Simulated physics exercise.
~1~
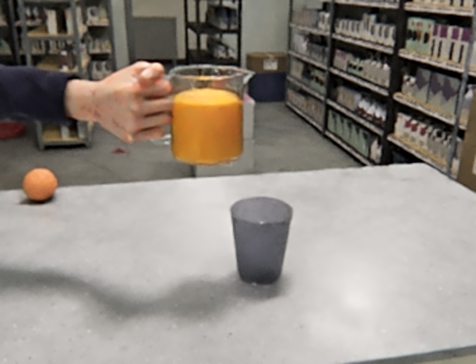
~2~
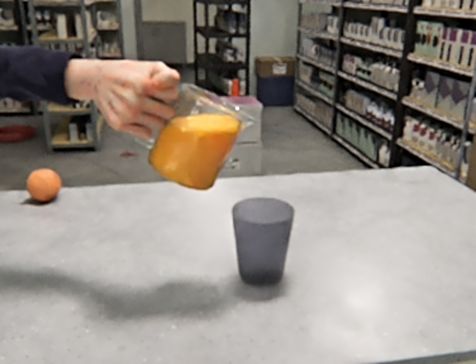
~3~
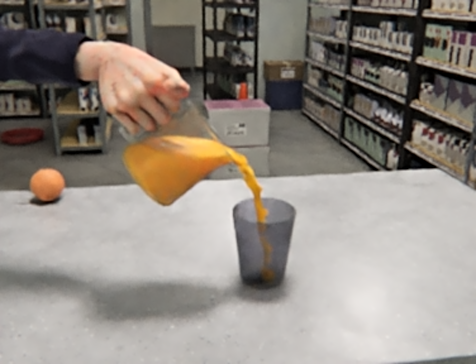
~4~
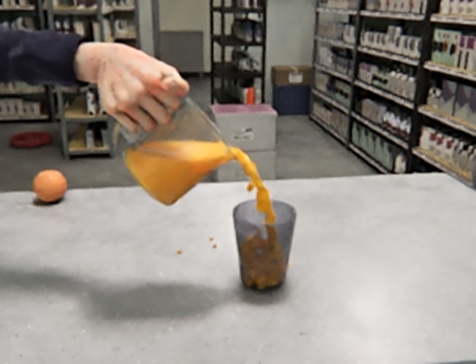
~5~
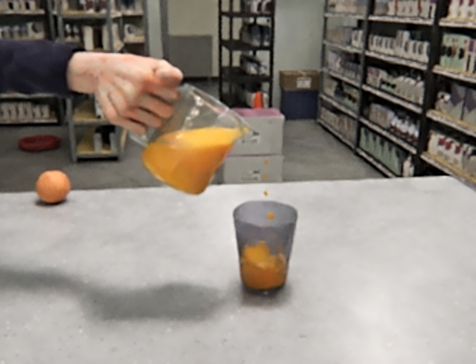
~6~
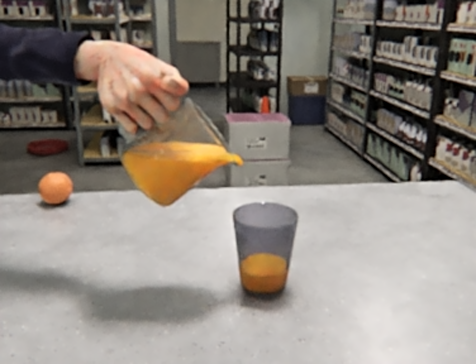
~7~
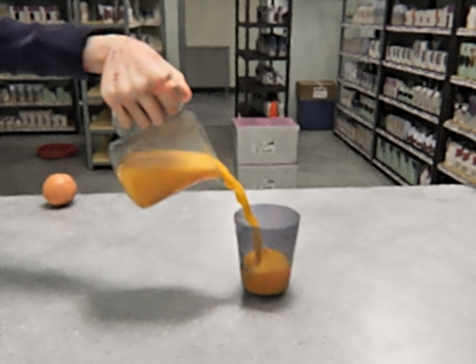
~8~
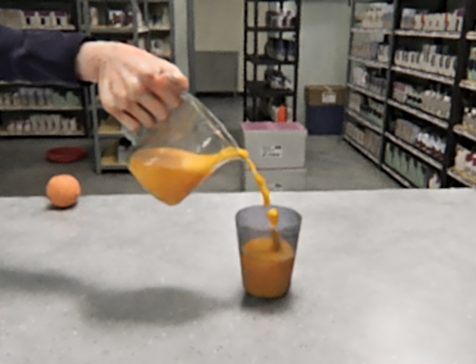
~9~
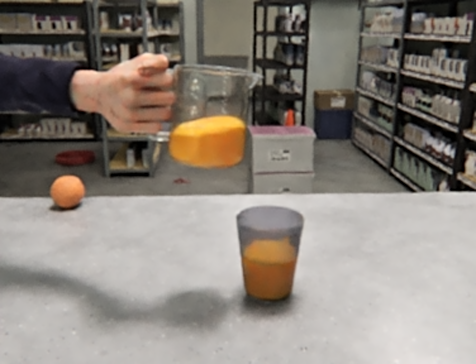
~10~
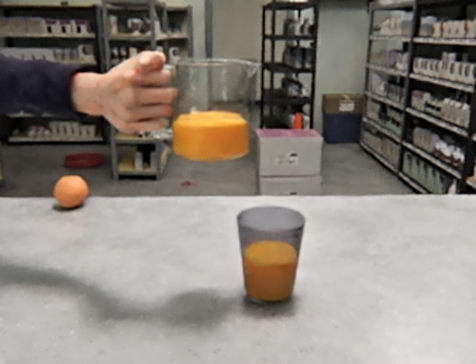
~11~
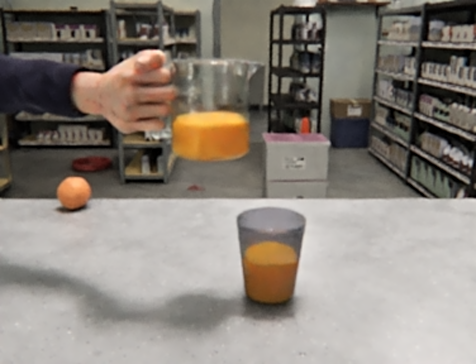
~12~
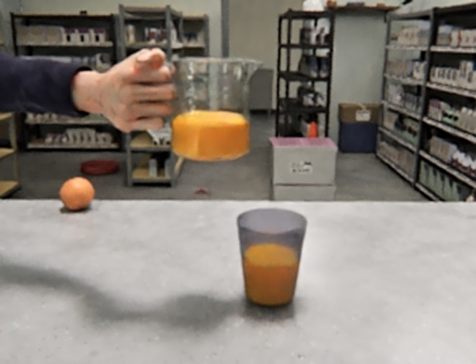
A hand in a dark sleeve holds a clear pitcher of orange juice above an empty, smoky grey tumbler on a pale grey table, with an orange resting at the left. The table is seen from the front in a storeroom lined with stocked shelves, and the view drifts slightly sideways. The hand tips the pitcher and juice streams into the tumbler, a few drops landing on the table. It eases back, then tilts further for a second pour. Finally the pitcher returns level, still partly full, above the tumbler, now over half full.
